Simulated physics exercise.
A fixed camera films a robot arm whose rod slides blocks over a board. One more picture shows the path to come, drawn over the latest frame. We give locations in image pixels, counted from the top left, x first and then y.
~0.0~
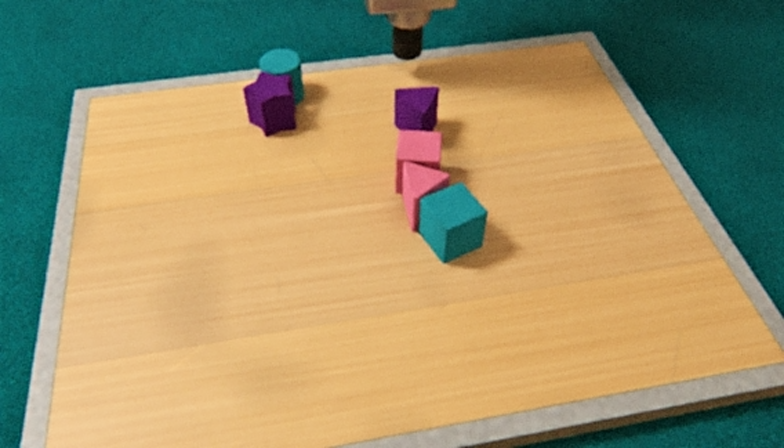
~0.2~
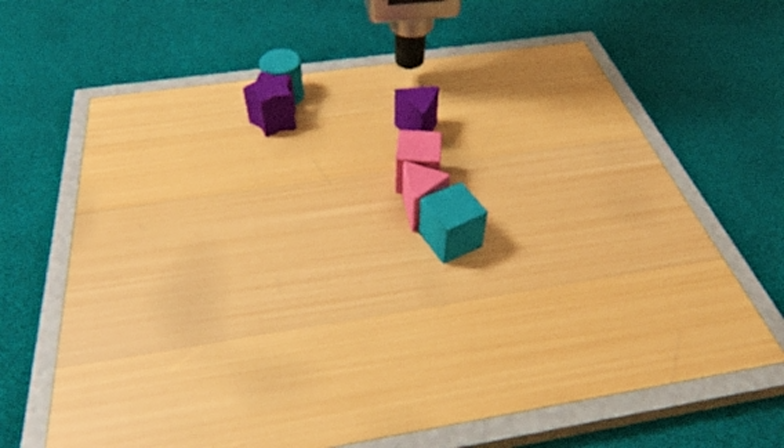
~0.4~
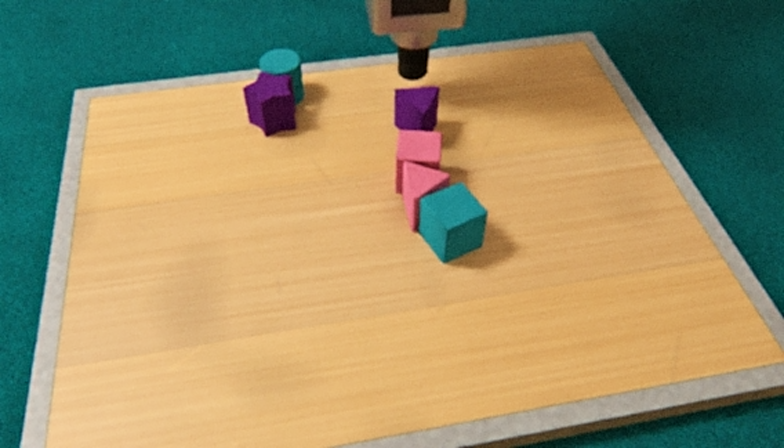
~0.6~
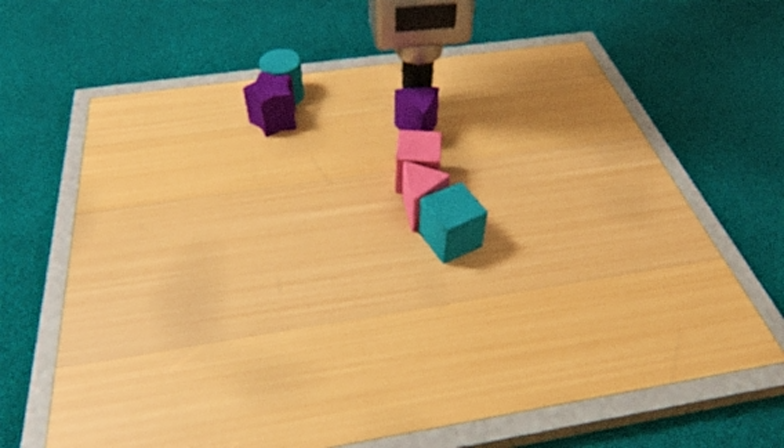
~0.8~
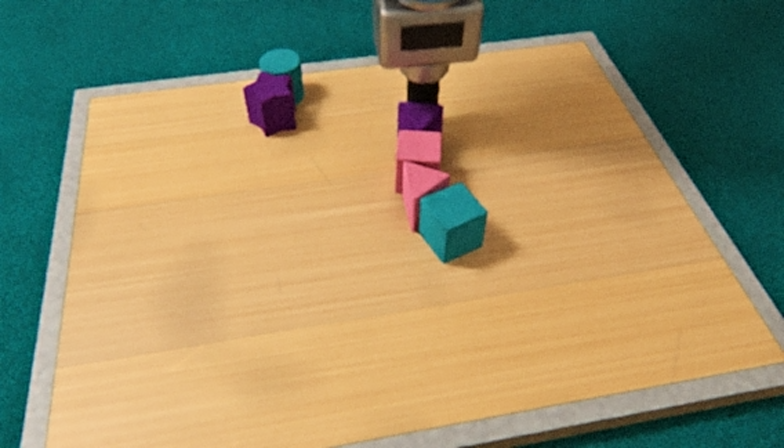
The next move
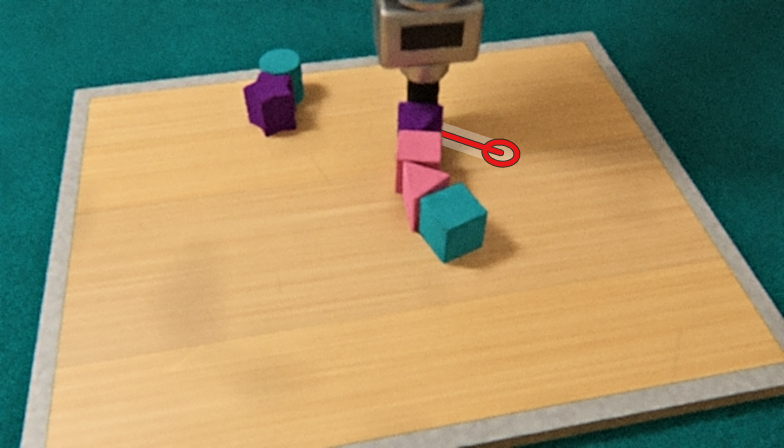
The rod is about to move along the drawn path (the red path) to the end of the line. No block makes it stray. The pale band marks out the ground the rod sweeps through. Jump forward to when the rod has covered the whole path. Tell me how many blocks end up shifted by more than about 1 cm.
In total, one block gets moved by over 1 cm.
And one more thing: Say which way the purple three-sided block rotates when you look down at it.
Looking down on the board, it turns clockwise.
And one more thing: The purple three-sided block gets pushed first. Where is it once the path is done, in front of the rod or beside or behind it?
The rod will have lost it.
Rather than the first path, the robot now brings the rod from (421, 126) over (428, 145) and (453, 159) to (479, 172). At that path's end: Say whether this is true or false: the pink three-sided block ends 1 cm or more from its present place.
That claim is true.
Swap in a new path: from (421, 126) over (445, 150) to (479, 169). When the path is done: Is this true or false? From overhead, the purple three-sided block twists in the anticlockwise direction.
False - the claim does not hold.
Path on the board, in a line from (421, 126) to (501, 153).
On the path given first. Halfway along, rod at (464, 119); pink square piece at (417, 149); purple three-sided block at (436, 119), turned 35° clockwise.
At the end, rod at (504, 132); pink square piece at (417, 149); purple three-sided block at (436, 119), turned 35° clockwise.
